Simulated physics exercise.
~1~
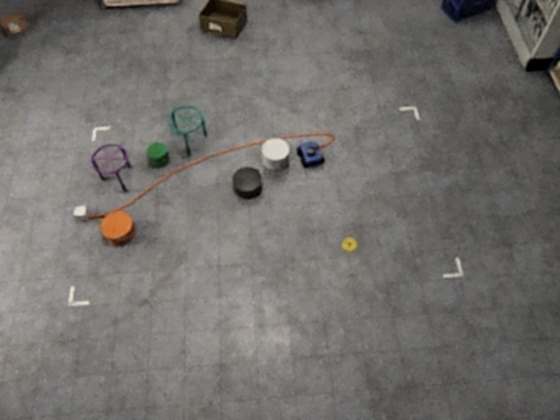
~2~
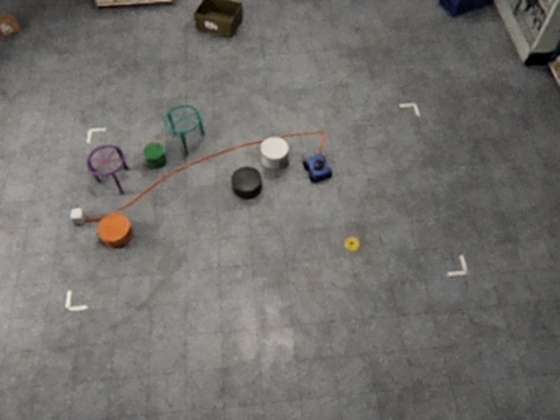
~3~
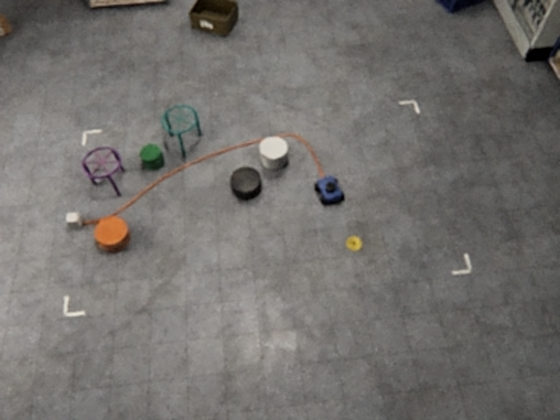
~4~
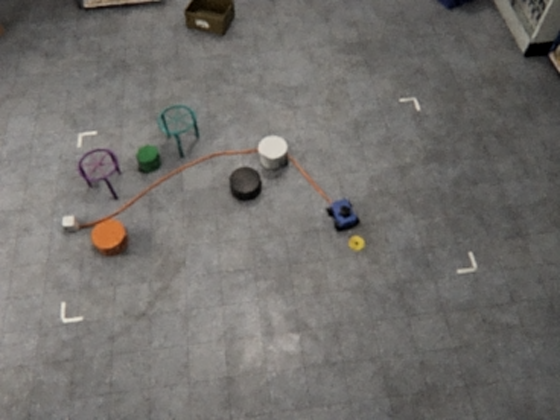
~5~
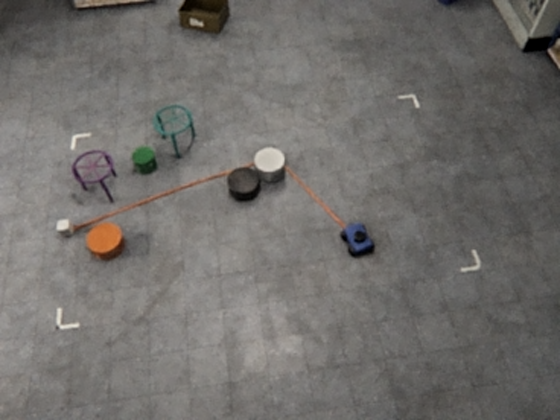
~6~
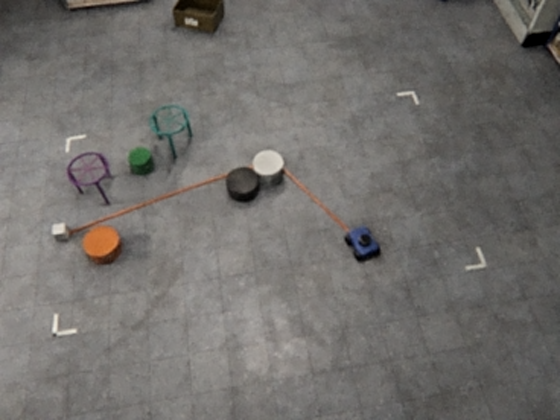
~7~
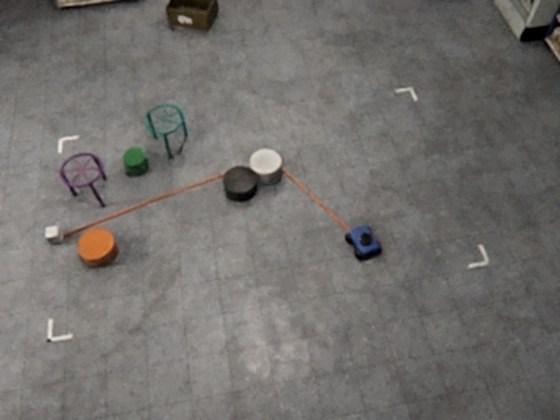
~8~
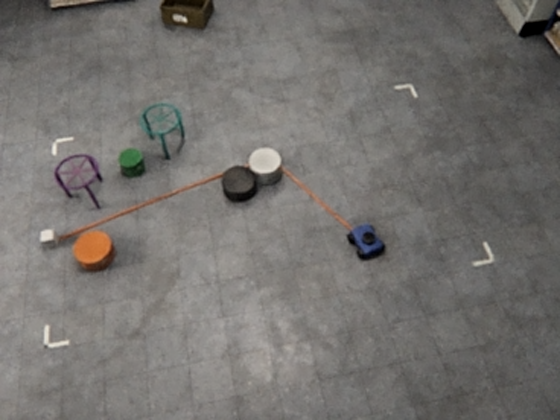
In the video, a small blue cart trailing an orange lead moves right and down across a gray floor toward a yellow mark, pulling the lead taut around a white bin, which shifts slightly beside a black tub before the cart stops at the mark.
